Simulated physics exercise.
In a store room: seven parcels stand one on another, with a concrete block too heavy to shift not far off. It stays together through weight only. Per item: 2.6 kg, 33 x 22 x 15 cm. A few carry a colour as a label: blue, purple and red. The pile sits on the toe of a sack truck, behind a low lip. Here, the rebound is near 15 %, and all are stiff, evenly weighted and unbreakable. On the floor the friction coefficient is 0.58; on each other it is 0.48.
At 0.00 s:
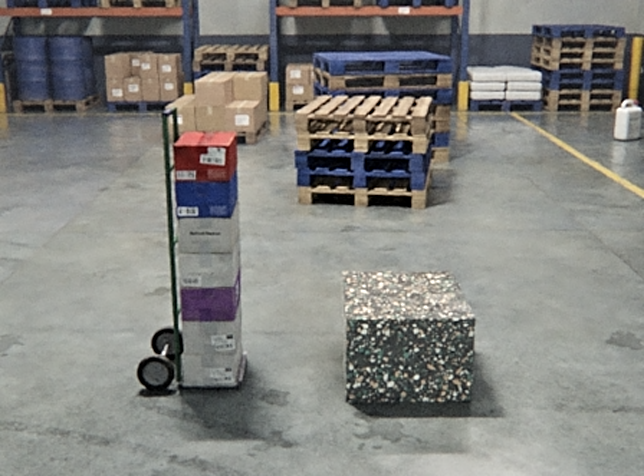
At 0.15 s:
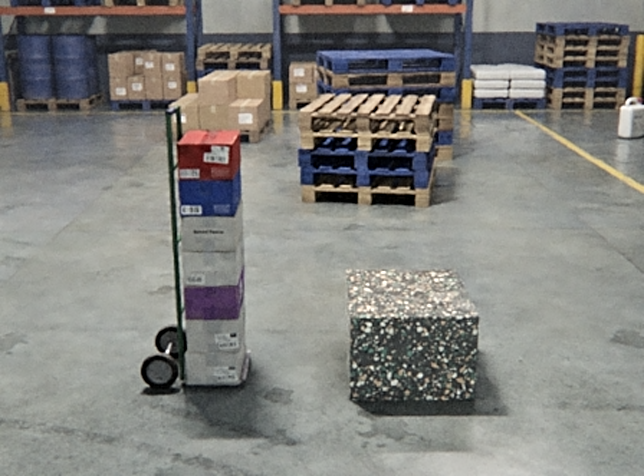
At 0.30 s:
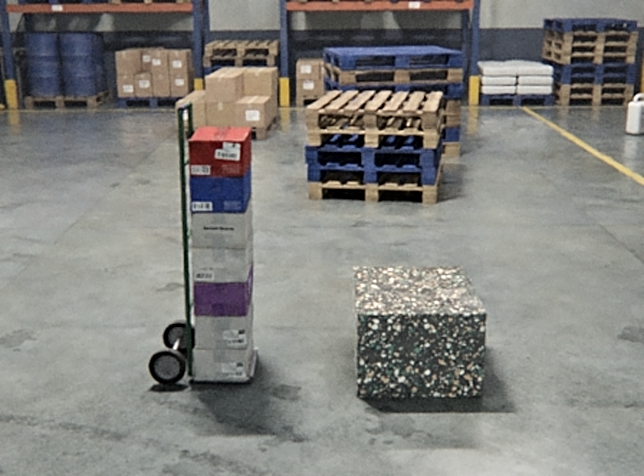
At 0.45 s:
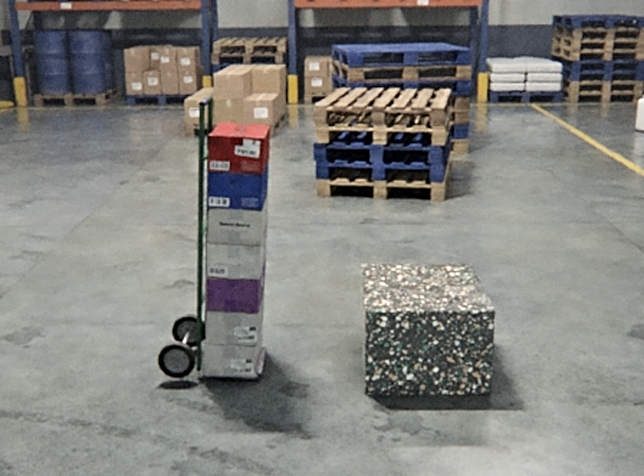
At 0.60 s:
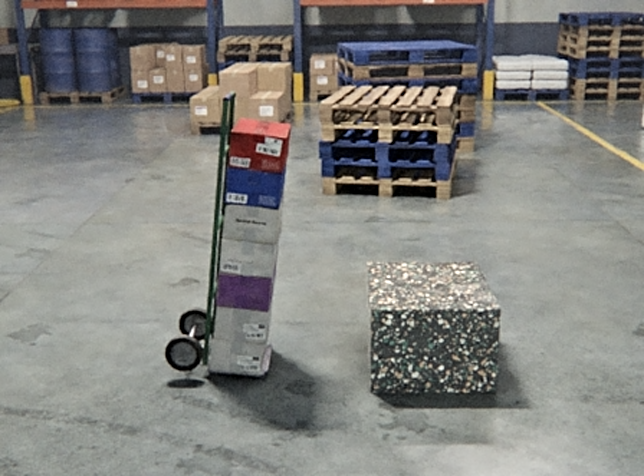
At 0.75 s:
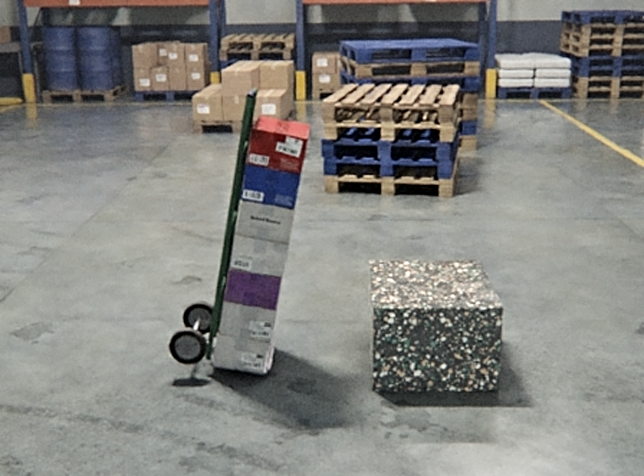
A hand truck carrying a tall stack of boxes, with red, blue and purple ones among them, stood upright beside a speckled block, then leaned gradually to the right, the boxes tilting along with it.
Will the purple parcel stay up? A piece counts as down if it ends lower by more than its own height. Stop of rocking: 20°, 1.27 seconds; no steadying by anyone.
No.
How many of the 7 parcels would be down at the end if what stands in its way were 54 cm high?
Result - 2.
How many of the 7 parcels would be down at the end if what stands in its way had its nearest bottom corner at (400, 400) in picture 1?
In that setup, 5.
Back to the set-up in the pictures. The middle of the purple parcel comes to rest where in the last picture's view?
I'd put it somewhere near (354, 339).
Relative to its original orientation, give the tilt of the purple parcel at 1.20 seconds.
About 30 degrees.
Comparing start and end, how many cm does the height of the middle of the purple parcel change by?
Lower, by roughly 28 cm.
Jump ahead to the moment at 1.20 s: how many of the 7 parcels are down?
By then, 0.
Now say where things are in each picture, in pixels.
In the first picture (we follow the side turned to the camera; the camera pans a little), truck frame (168, 173) 0° forward; purple parcel (207, 305); red parcel (201, 164); blue parcel (203, 200); no piece has moved.
The second picture shows truck frame (171, 171) 0° forward; purple parcel (211, 304).
The third picture shows truck frame (183, 167) 1° forward; purple parcel (220, 300); red parcel (216, 159) displaced 16 mm; 2 stirred so far.
The fourth picture shows truck frame (201, 162) 4° forward; purple parcel (232, 296) tipped 4°; red parcel (236, 155) tipped 4°; steepest lean 4°, the parcel at (229, 361); 7 stirred so far.
The fifth picture shows truck frame (221, 157) 7° forward; purple parcel (244, 293) tipped 7°; red parcel (257, 152) tipped 7°; 7 stirred so far.
The sixth picture shows truck frame (240, 153) 11° forward; purple parcel (252, 290) tipped 11°; red parcel (277, 151) tipped 11°; blue parcel (270, 187) tipped 11°; 7 stirred so far.
Around 1.20 s, none of the 7 parcels down, 7 disturbed; purple parcel tipped 29°; red parcel tipped 29°, 7 cm lower.
Around 1.62 s, 4 of the 7 parcels down; purple parcel tipped 58°, 17 cm lower; red parcel upside down.
Finally (2.5 s), 5 of the 7 parcels down; purple parcel on its side; blue parcel 75 cm lower; red parcel 90 cm lower. Seen by the last camera, middles, purple parcel near (354, 339), blue parcel near (569, 345).
